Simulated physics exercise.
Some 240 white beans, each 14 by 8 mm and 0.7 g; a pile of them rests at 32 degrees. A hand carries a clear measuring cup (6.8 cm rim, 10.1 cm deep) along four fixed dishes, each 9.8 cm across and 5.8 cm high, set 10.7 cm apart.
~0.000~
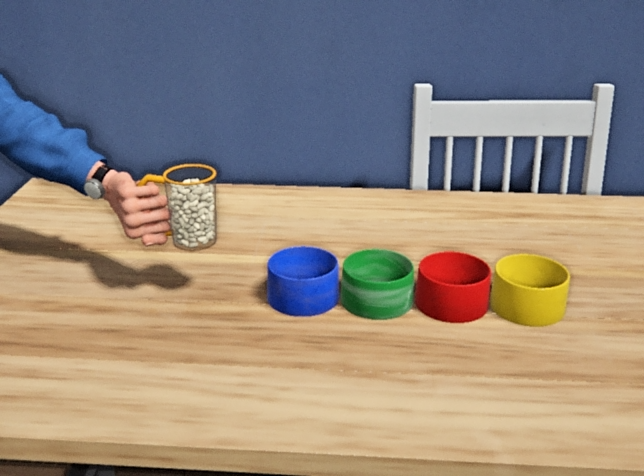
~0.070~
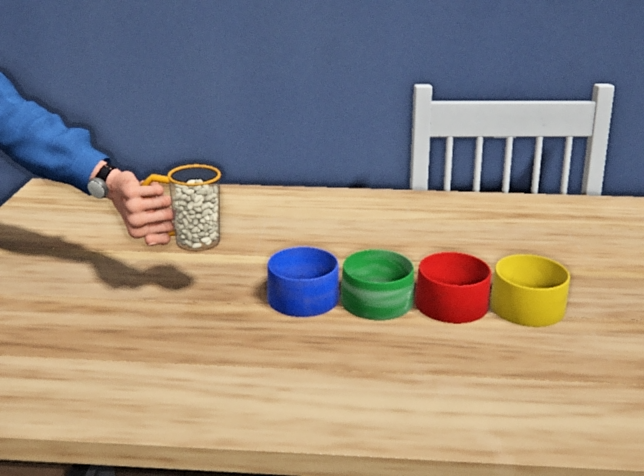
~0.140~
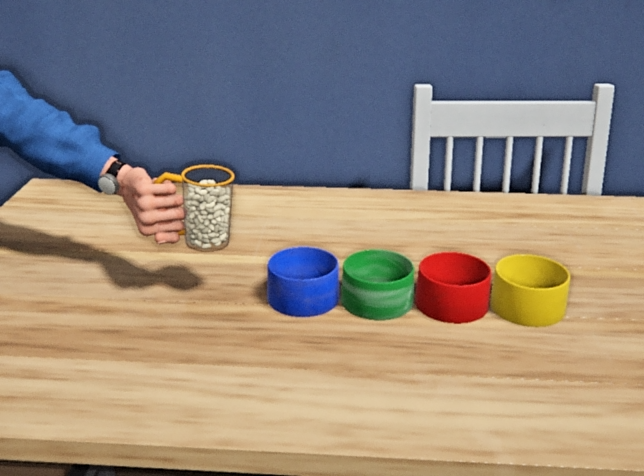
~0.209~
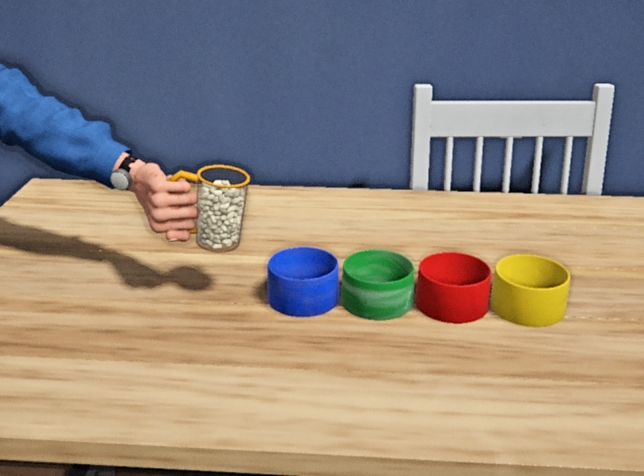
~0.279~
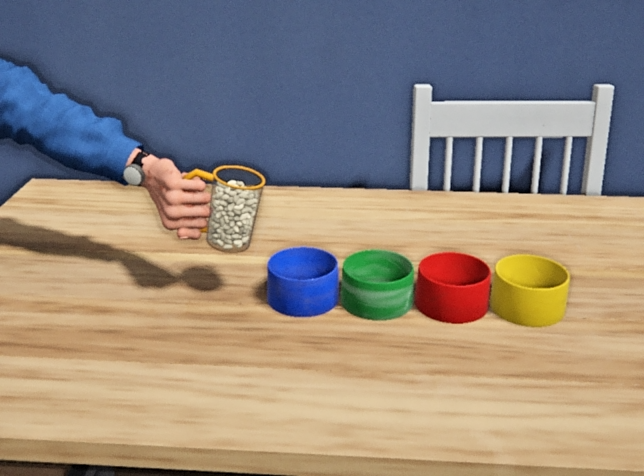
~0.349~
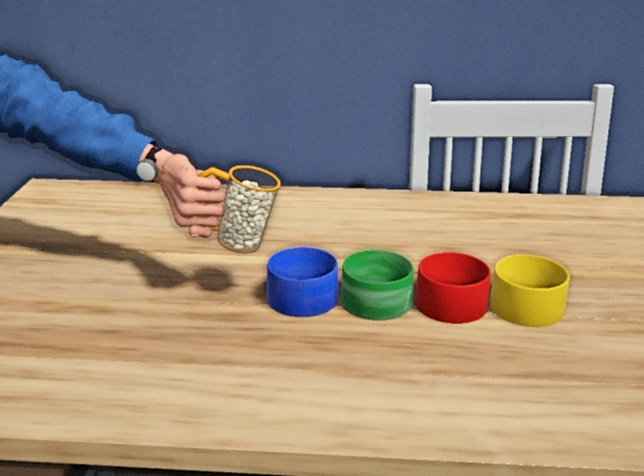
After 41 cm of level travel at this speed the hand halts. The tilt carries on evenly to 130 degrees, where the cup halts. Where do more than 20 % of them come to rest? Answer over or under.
Red: Under, blue: Under, green: Under, yellow: Over, counter: Under.
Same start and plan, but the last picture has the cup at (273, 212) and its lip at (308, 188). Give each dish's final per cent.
Red 0, blue 0, green 0, yellow 100.
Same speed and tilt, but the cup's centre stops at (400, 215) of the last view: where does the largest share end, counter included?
Most goes to: Red.
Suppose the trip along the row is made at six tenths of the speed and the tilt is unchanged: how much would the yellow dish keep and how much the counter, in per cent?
Yellow 30, counter 20.
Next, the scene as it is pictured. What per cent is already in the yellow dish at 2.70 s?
About 100 per cent by then.
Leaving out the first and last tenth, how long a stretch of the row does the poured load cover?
About 5 cm.
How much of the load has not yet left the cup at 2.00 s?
About 80 per cent.
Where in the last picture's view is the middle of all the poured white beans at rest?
At about (530, 292).
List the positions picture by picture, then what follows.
The first picture shows cup at (192, 208), tilt 0 degrees, lip at (214, 175), moved 0.0 cm; middle of the pieces at (192, 210); blue dish at (303, 263); green dish at (378, 266); red dish at (455, 268); yellow dish at (532, 271).
The second picture shows cup at (196, 209), tilt 1 degrees, lip at (219, 176), moved 0.5 cm; middle of the pieces at (196, 211).
The third picture shows cup at (208, 209), tilt 4 degrees, lip at (233, 178), moved 2.1 cm; middle of the pieces at (207, 211).
The fourth picture shows cup at (221, 210), tilt 8 degrees, lip at (248, 180), moved 3.9 cm; middle of the pieces at (220, 211).
The fifth picture shows cup at (234, 210), tilt 12 degrees, lip at (264, 183), moved 5.8 cm; middle of the pieces at (233, 212).
The sixth picture shows cup at (247, 211), tilt 15 degrees, lip at (279, 185), moved 7.7 cm; middle of the pieces at (245, 212); blue dish at (302, 263); green dish at (378, 266); red dish at (454, 269); yellow dish at (532, 272). The cup turns about 55 degrees a second and travels 27 cm a second.
After 1.34 s, tilt 69 degrees; cup holds 100 %.
After 2.00 s, tilt 104 degrees; cup holds 80 %, yellow 20 %.
Then, at 2.70 s, tilt 130 degrees; cup holds 0 %, yellow 100 %.
By 3.0 s all is still; red 0 %, blue 0 %, green 0 %, yellow 100 %, counter 0 %.
